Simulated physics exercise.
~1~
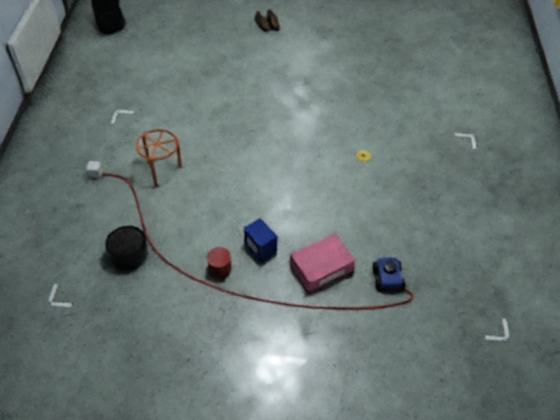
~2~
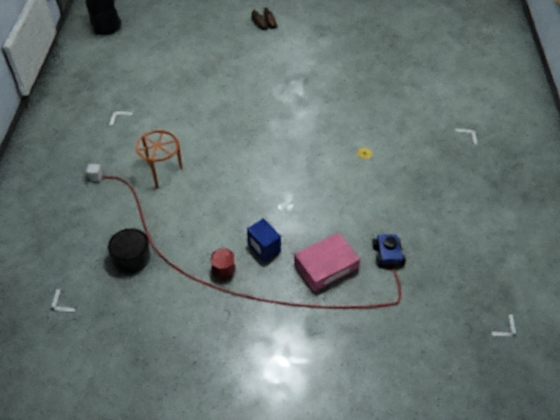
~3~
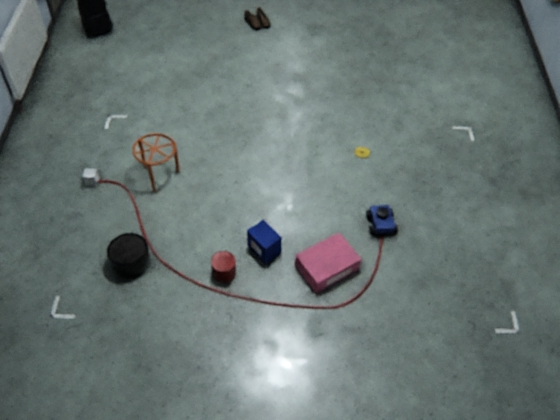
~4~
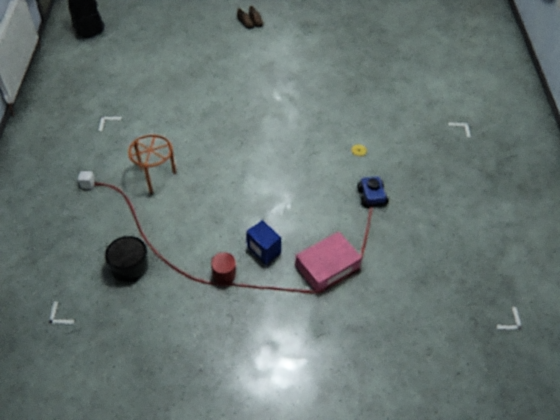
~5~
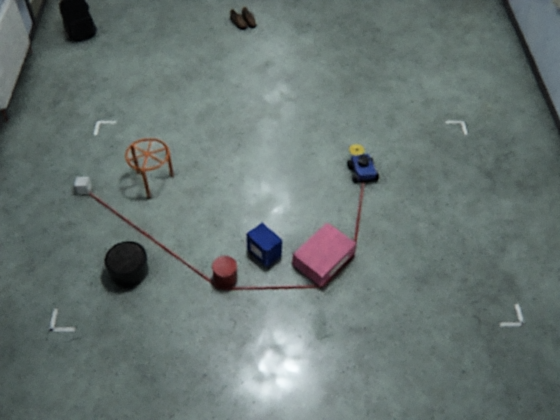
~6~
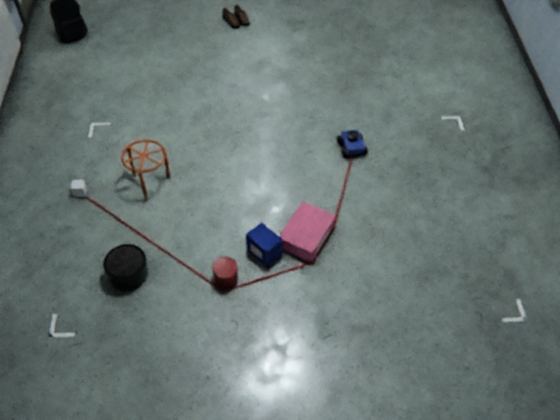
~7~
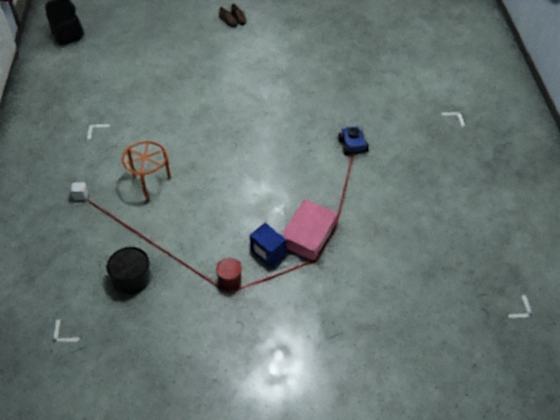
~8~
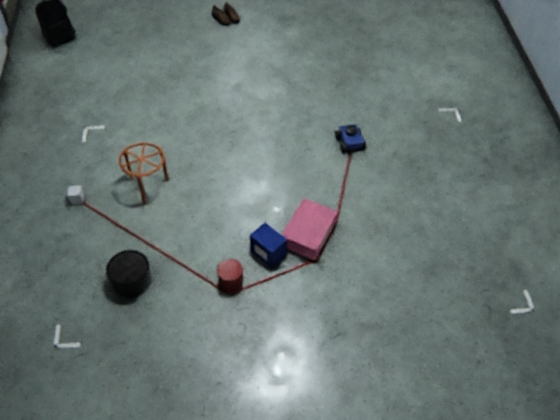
A small blue cart trailing a long red cord rolled slowly up the grey floor to a yellow mark, pulling the cord tight around a red bin and a pink carton, which slid up and left to the blue box before everything stopped.
